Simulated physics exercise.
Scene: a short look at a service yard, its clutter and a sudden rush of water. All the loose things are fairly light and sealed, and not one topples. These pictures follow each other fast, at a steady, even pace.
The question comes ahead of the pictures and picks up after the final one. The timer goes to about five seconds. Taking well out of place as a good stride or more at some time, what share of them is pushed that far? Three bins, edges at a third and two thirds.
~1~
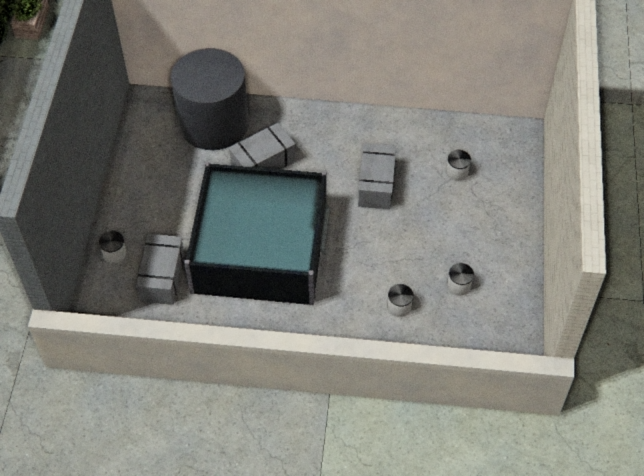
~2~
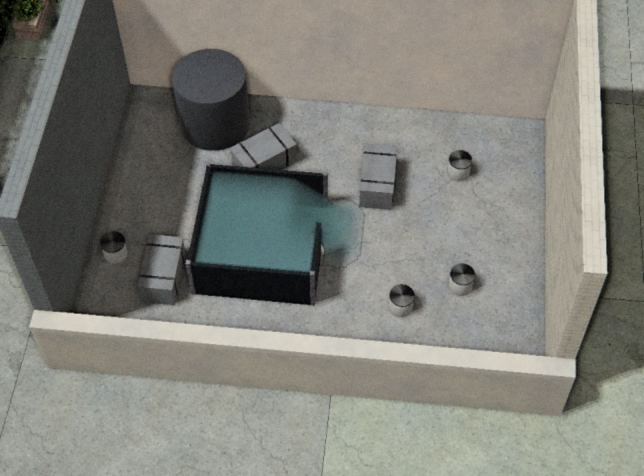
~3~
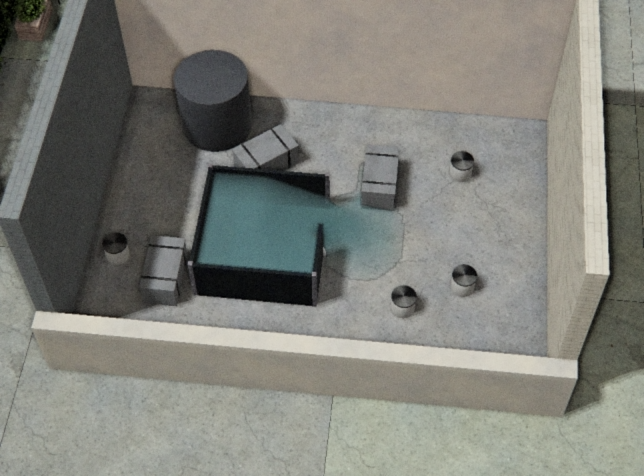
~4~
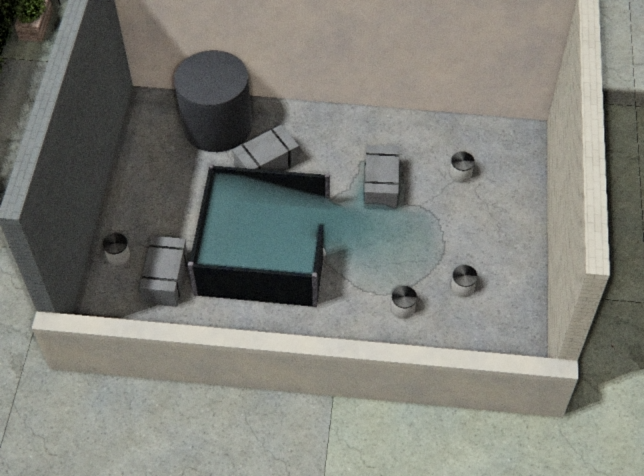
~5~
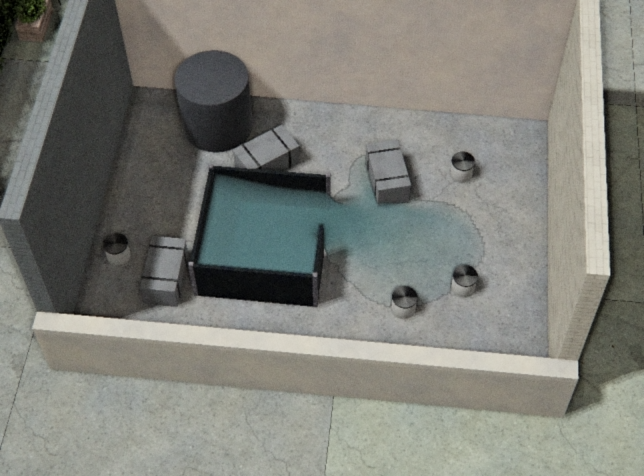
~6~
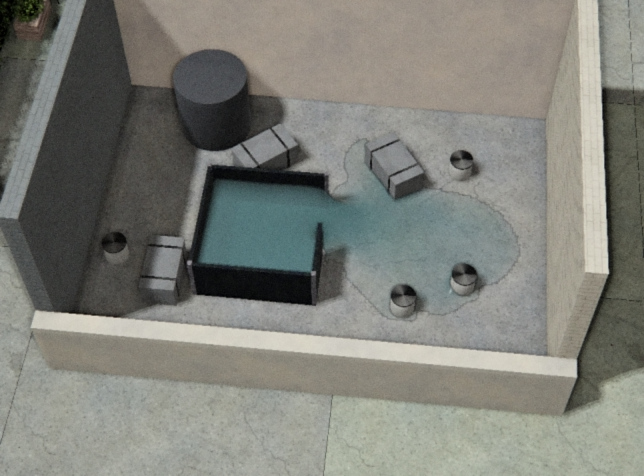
I expect the share pushed well aside to be a third to two thirds.
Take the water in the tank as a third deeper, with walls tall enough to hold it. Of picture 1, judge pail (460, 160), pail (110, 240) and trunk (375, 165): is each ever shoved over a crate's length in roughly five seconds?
Taking each in turn, the answer is did it, came up short, did it.
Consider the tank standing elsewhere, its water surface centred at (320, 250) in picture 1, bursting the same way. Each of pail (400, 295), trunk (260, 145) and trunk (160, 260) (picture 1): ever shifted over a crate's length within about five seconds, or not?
Lab note - in sequence: Displaced that much; less than that; less than that.
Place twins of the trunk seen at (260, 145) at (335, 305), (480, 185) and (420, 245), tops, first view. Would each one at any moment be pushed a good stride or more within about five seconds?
Stays put, shoved clear, shoved clear.
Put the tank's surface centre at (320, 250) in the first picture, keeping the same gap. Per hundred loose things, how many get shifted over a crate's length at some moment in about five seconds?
Roughly 40 per cent.
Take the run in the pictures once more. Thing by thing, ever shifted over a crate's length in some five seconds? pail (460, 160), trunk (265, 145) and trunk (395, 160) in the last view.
As listed: Travels that far, falls short and travels that far.
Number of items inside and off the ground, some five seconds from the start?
You get 2.
A moment on, 1 of 7 are well off their spots; 0 afloat.
Next, 3 of 7 are well off their spots; 3 afloat.
Later, 3 of 7 are well off their spots; 3 afloat.
In the end, 4 of 7 are well off their spots, and 4 have been at some point; 2 afloat.
